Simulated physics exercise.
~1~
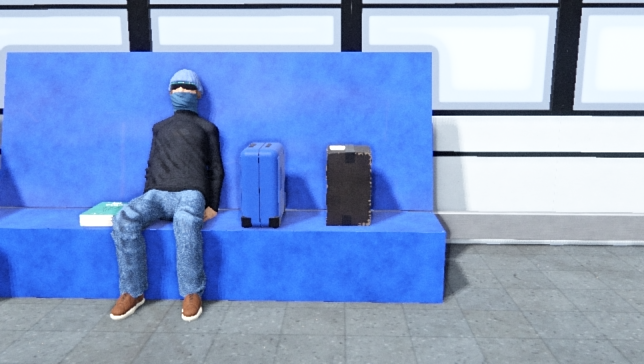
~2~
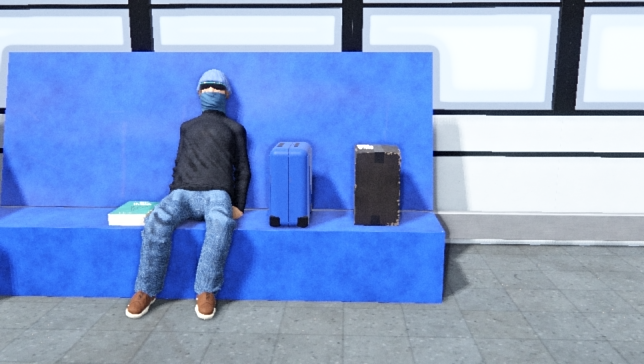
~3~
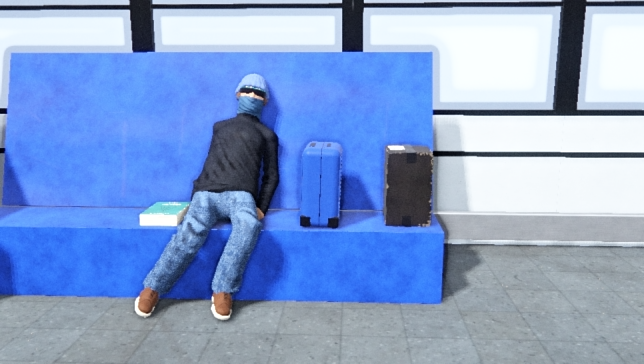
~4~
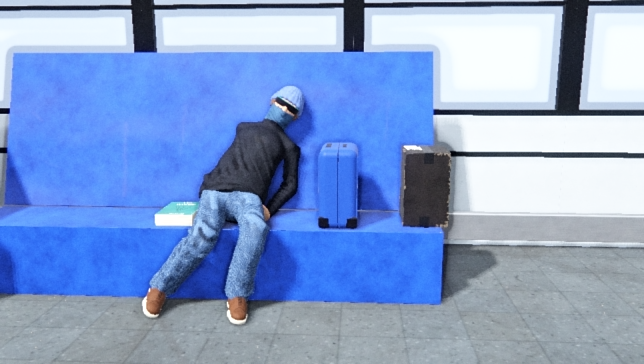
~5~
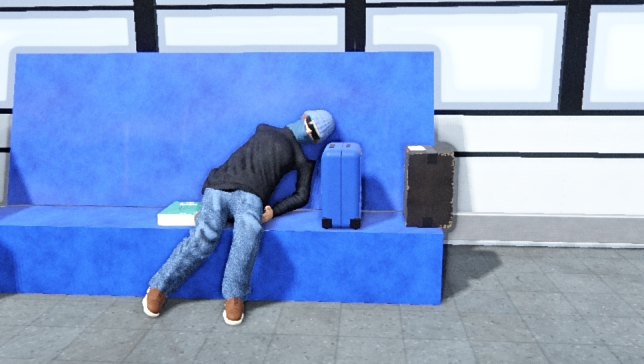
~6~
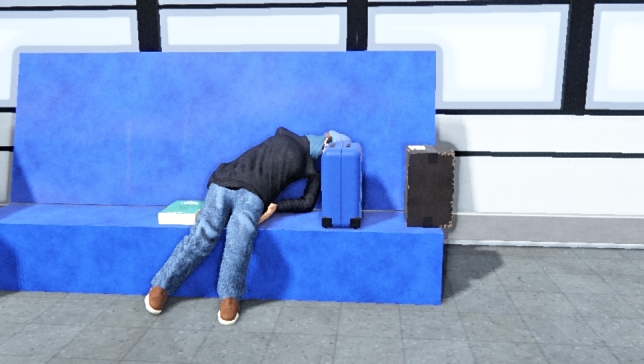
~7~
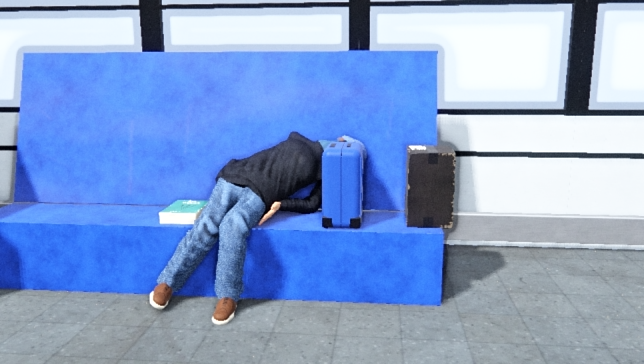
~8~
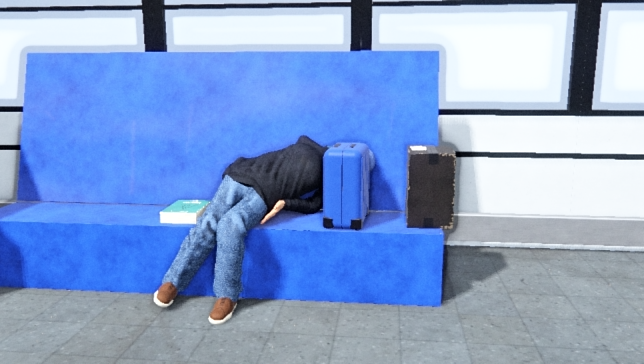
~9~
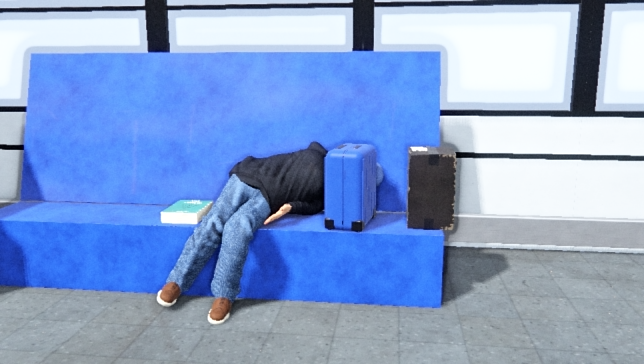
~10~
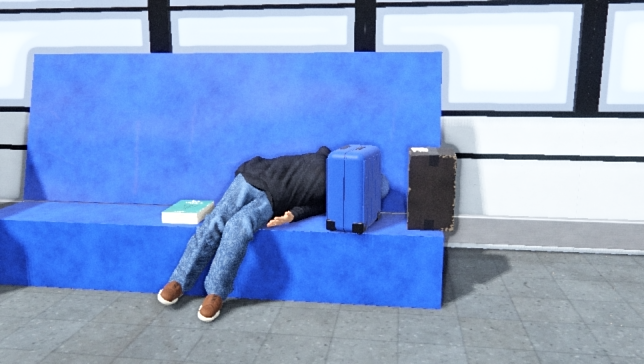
A person slumped on a blue bench slid to the right along with a folder, a blue suitcase and a black case, then toppled sideways behind the blue suitcase and lay there limp, while both cases stayed upright on the seat.
